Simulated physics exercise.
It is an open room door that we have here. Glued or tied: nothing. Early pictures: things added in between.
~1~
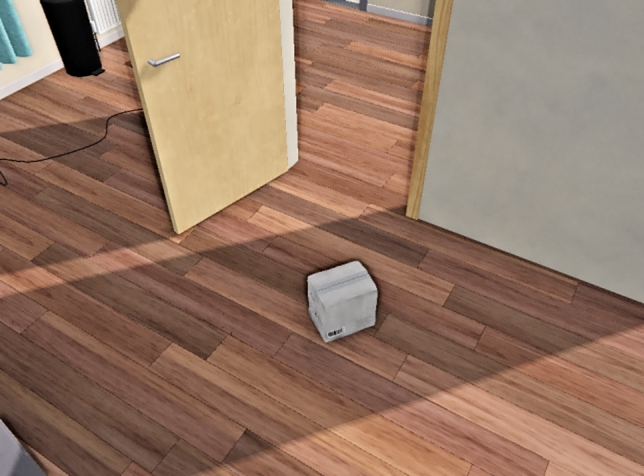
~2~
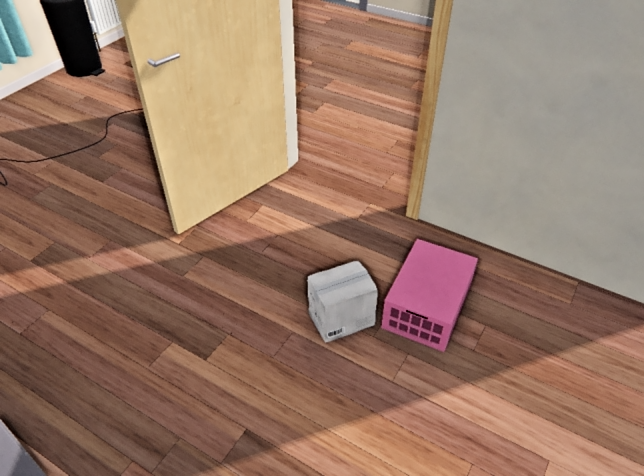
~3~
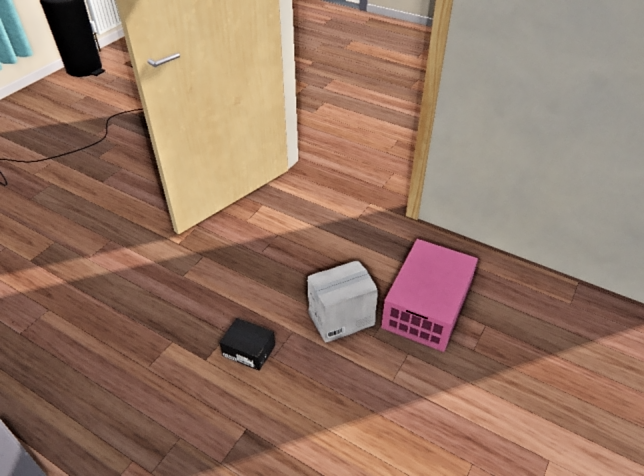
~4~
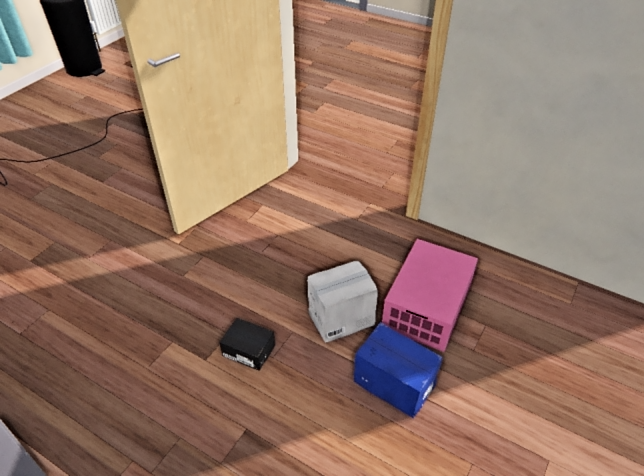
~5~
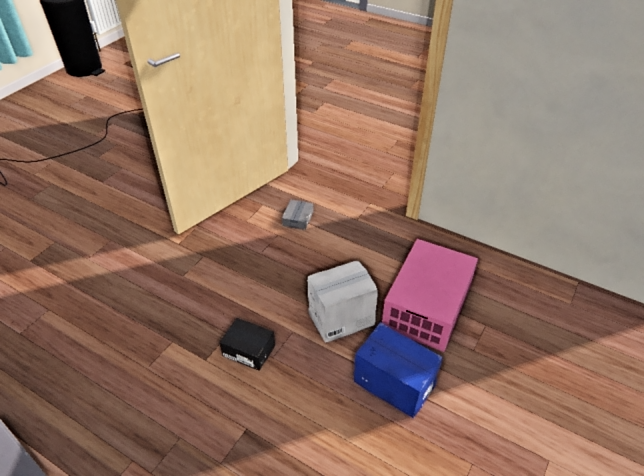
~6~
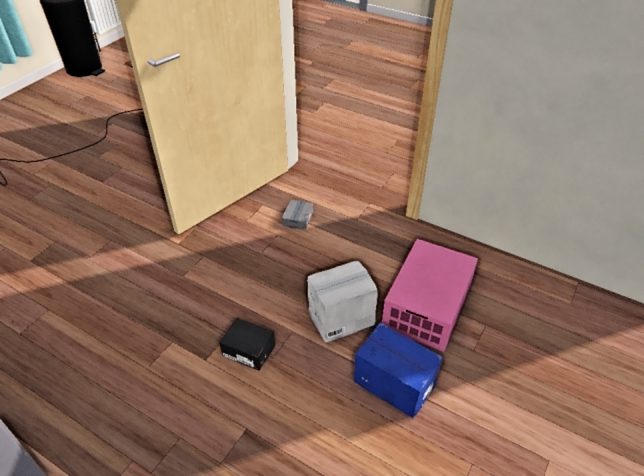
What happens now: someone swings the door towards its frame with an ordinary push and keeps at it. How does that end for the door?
Most likely the door will get the whole way.
Then, 0.90 s later than the last frame, door at 74°.
Then, 1.50 s later than the last frame, door at 43°; grey box moved about its own width near (319, 211).
Then, 1.80 s later than the last frame, door at 27°; grey box moved about its own width near (338, 204).
Then, 2.20 s later than the last frame, door at 6°; grey box moved well along near (358, 190).
When it is over, door at 0°; moved from the start, grey box; the other 4 as before. End places, in pixels of the last picture, grey box near (363, 183).
